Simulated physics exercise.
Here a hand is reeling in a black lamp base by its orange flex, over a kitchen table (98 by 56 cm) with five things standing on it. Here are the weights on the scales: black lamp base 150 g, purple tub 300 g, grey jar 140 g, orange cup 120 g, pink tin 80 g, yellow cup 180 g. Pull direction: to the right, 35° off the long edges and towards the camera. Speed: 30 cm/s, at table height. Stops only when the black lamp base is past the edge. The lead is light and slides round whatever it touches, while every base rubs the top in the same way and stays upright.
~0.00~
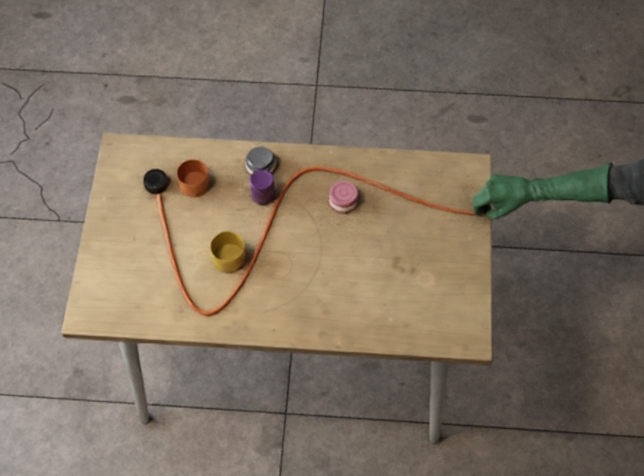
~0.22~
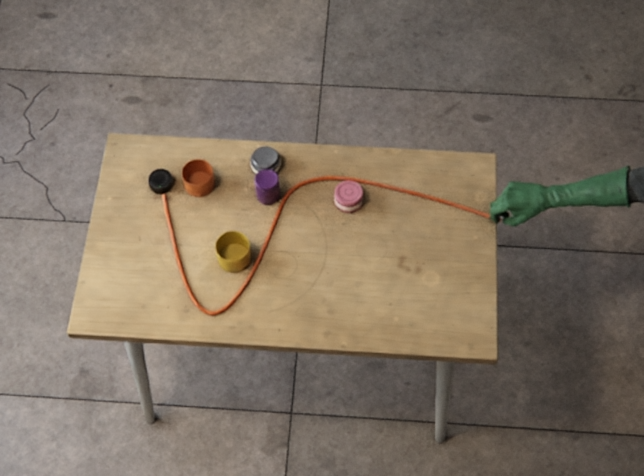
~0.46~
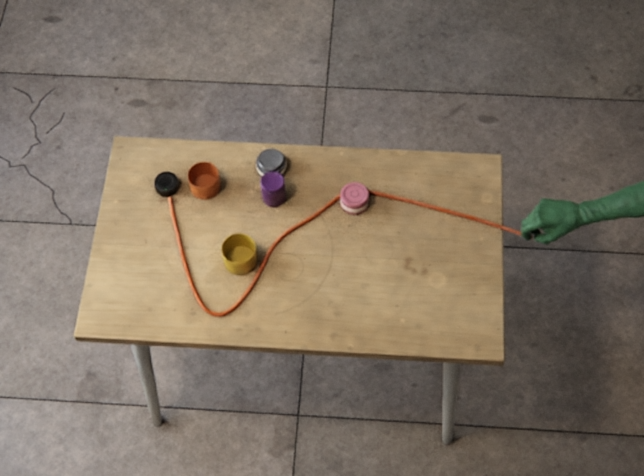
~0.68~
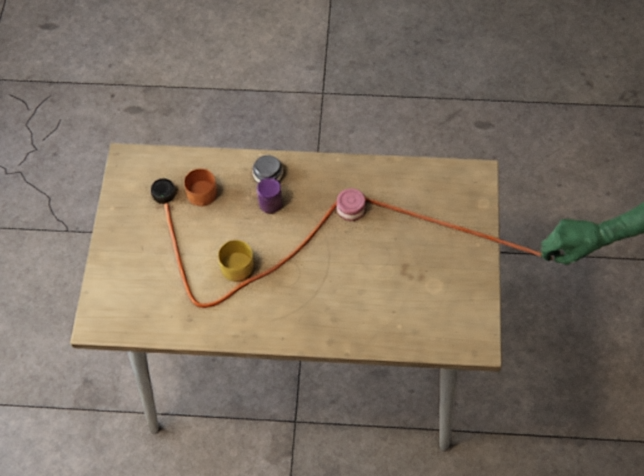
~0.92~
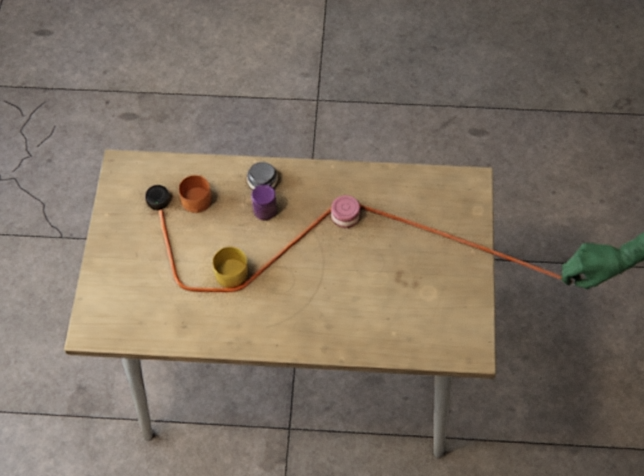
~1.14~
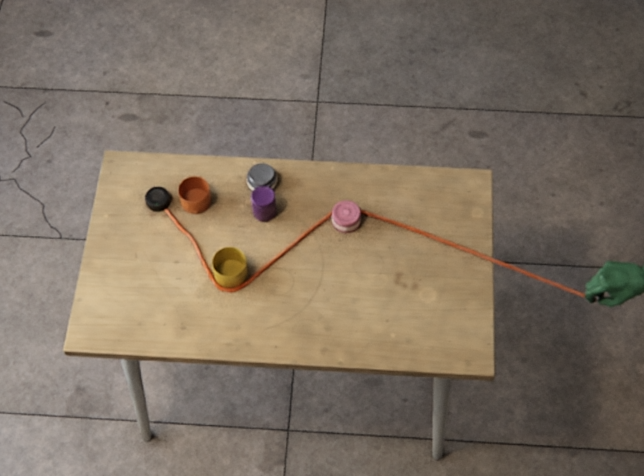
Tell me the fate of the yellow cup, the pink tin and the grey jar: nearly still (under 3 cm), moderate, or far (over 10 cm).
In order: My guess is the yellow cup gets taken a medium distance; my guess is the pink tin gets taken a long distance; my guess is the grey jar holds its ground.
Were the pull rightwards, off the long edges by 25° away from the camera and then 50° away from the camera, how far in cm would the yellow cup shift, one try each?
About 14 cm, then about 16 cm.
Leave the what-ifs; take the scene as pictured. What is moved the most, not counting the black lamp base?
Answer: The pink tin.
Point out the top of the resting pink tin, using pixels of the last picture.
Roughly at (378, 321) in the last picture.
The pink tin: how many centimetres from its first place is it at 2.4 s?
By then it has gone around 28 cm.
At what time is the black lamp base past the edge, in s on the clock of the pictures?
Time: About 5.0 s.
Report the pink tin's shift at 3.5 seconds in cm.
It has moved roughly 28 cm by then.
After 2.4 s the black lamp base has slid 17 cm; shifted so far, pink tin 28 cm, yellow cup 3 cm.
After 3.5 s the black lamp base has slid 45 cm; shifted so far, pink tin 28 cm, yellow cup 5 cm.
After 4.6 s the black lamp base has slid 75 cm; shifted so far, pink tin 31 cm, yellow cup 5 cm.
After 5.4 s the black lamp base is off the top; shifted so far, pink tin 31 cm at (378, 321), yellow cup 5 cm at (246, 249), grey jar 0 cm at (261, 173).
